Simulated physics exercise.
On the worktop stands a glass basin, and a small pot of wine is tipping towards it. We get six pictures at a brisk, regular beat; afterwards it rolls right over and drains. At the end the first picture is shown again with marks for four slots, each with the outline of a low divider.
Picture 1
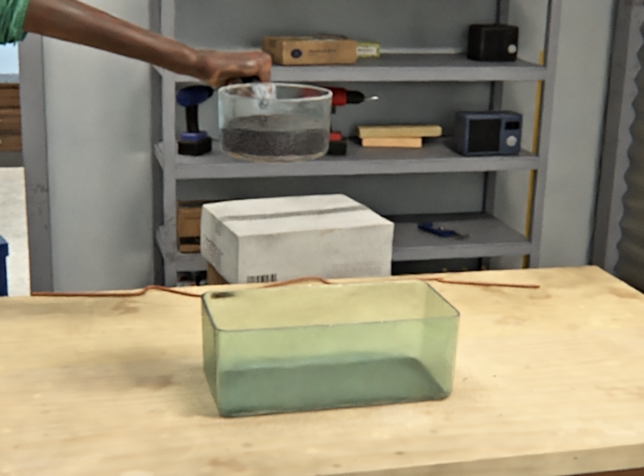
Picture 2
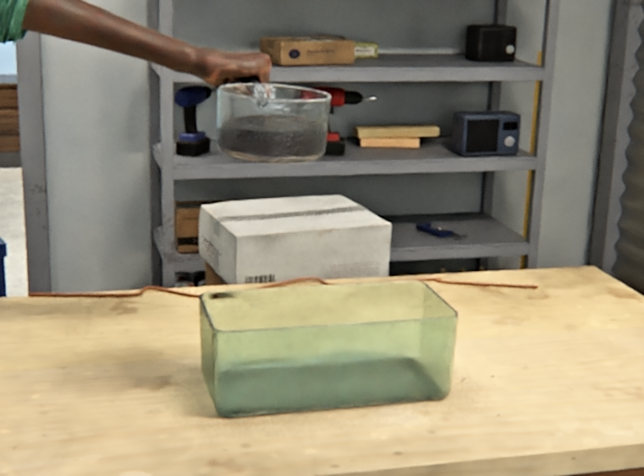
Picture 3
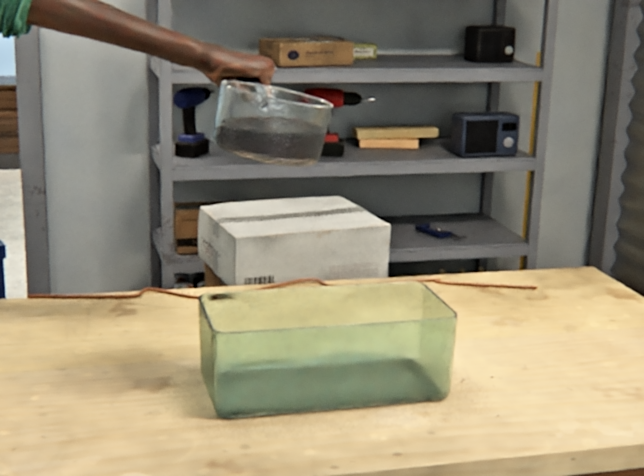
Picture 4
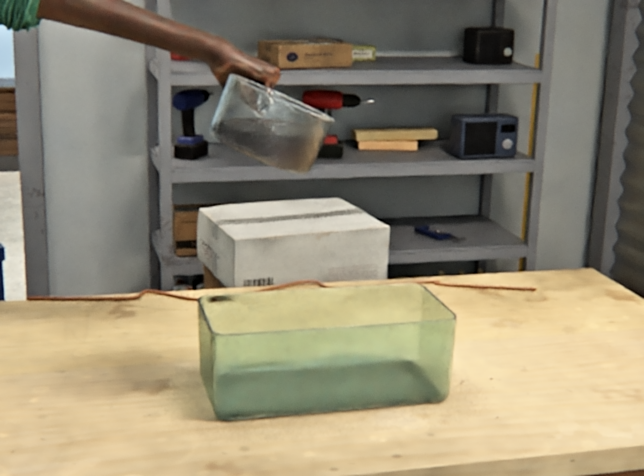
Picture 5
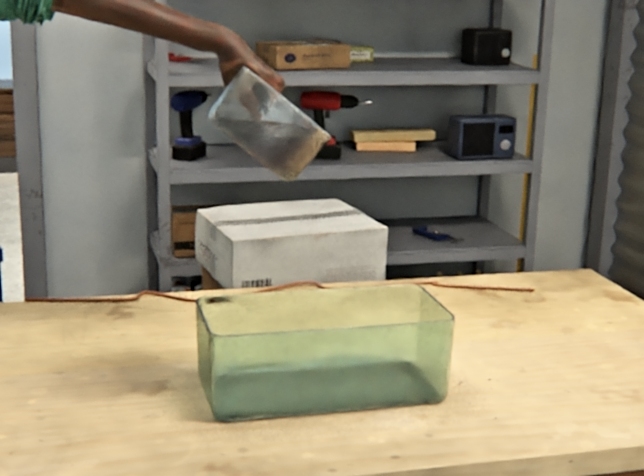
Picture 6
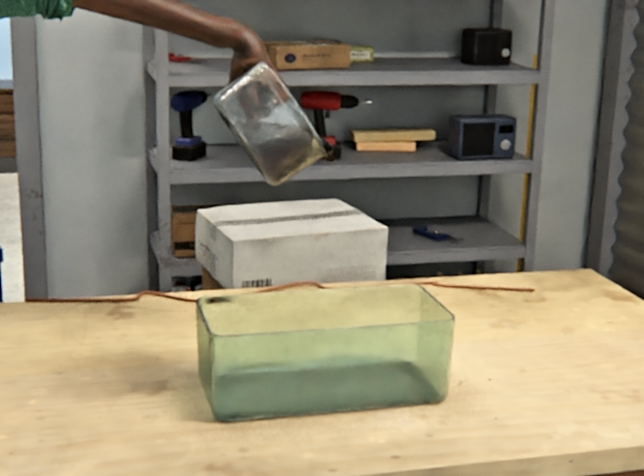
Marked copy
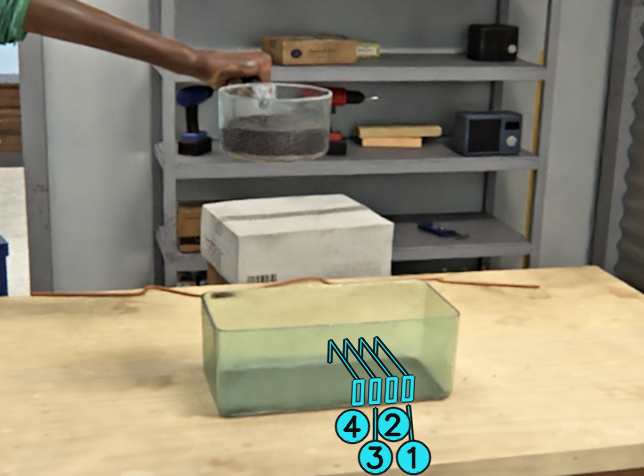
At first, a hand holds a small clear pot of dark liquid upright above a glass basin on a wooden worktop, with shelves behind. The hand then tilts the pot to the right, slowly and then more steeply, until liquid reaches over its lowered lip.
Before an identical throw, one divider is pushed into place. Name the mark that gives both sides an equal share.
3 works best here.
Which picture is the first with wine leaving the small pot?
Picture 6.
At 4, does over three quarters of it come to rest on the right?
No.
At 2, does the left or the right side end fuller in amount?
More ends on the left.
In cyan, 1 at (408, 406); 2 at (392, 407); 3 at (375, 408); 4 at (358, 410).
With 1, about 85 % ends left of the wall and 9 % right of it; 6 % is lost outside.
With 2, about 73 % ends left of the wall and 23 % right of it; 4 % is lost outside.
With 3, about 52 % ends left of the wall and 46 % right of it.
With 4, about 28 % ends left of the wall and 68 % right of it; 4 % is lost outside.
